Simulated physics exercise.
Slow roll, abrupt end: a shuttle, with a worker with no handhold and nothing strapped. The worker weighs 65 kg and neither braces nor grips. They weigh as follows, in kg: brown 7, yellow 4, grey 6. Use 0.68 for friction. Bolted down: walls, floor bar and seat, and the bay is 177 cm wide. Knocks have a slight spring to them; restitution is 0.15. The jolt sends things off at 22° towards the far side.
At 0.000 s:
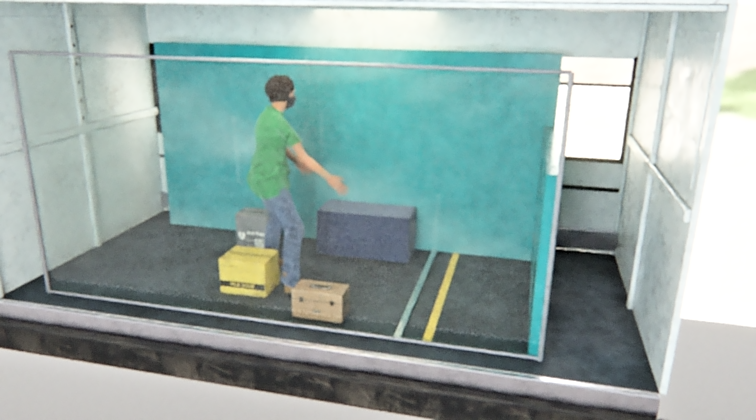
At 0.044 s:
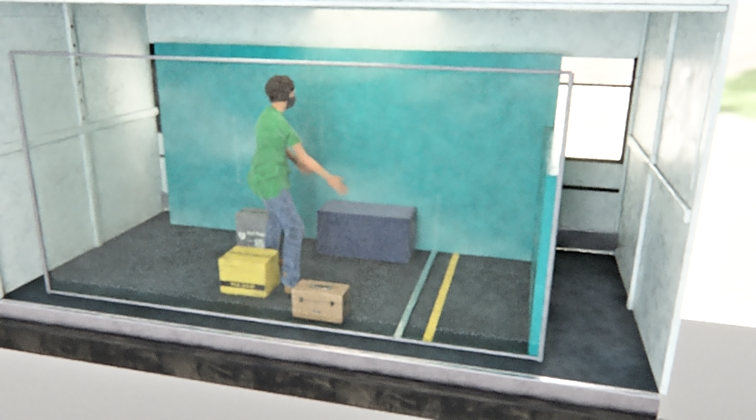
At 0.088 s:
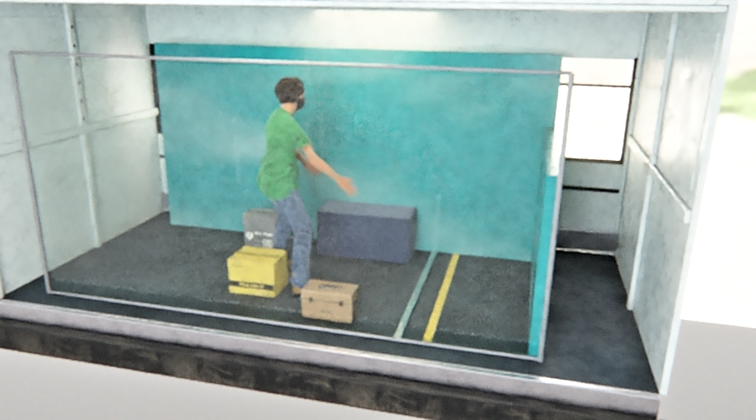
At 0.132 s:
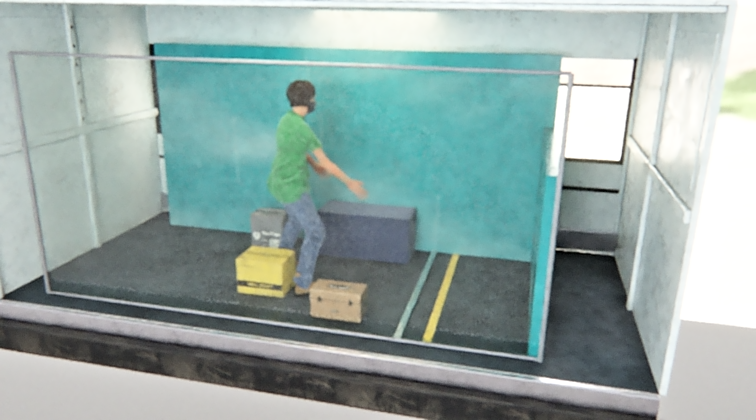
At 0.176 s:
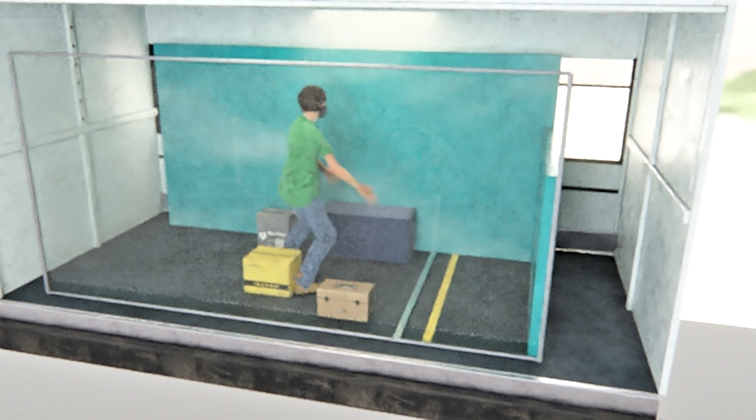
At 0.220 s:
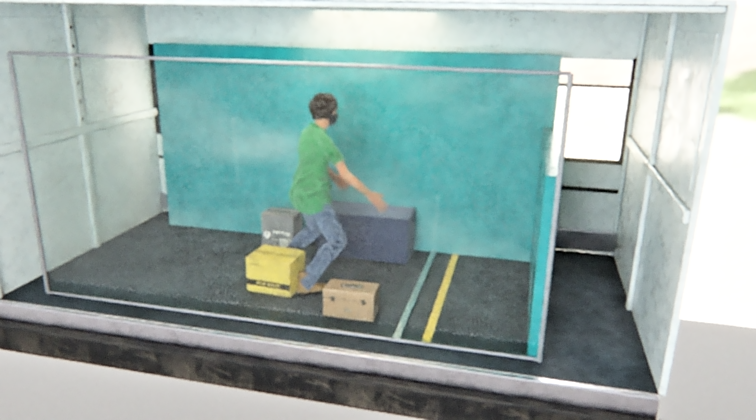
In an open-fronted bay with a teal wall, a man in green and three boxes sliding right together, his knees bending.
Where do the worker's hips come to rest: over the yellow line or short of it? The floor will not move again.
The worker's hips come to rest short of the yellow line.
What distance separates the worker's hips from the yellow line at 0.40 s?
Short of it by around 75 cm.
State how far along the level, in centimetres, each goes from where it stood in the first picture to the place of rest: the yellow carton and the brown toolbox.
Roughly: Yellow carton 25; brown toolbox 30.
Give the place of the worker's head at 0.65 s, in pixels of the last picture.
Near pixel (427, 251).
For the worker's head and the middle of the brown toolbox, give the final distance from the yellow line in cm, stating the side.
Worker's head 0 short, brown toolbox 60 short.
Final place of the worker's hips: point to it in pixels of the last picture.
It finishes near pixel (394, 291) of the last view.
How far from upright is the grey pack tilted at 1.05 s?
Tilt: Around 0°.
After 0.40 s the worker's hips are 77 cm short of the yellow line, near (354, 237) in the last picture's view.
After 0.65 s the worker's hips are 53 cm short of the yellow line, near (377, 251) in the last picture's view.
After 1.05 s the worker's hips are 32 cm short of the yellow line, near (397, 288) in the last picture's view; the yellow carton 135 cm short of the yellow line, tilted 0°.
When all is still (1.9 s), brown toolbox stops short of the yellow line; yellow carton stops short of the yellow line; grey pack stops short of the yellow line; worker's hips stop short of the yellow line.
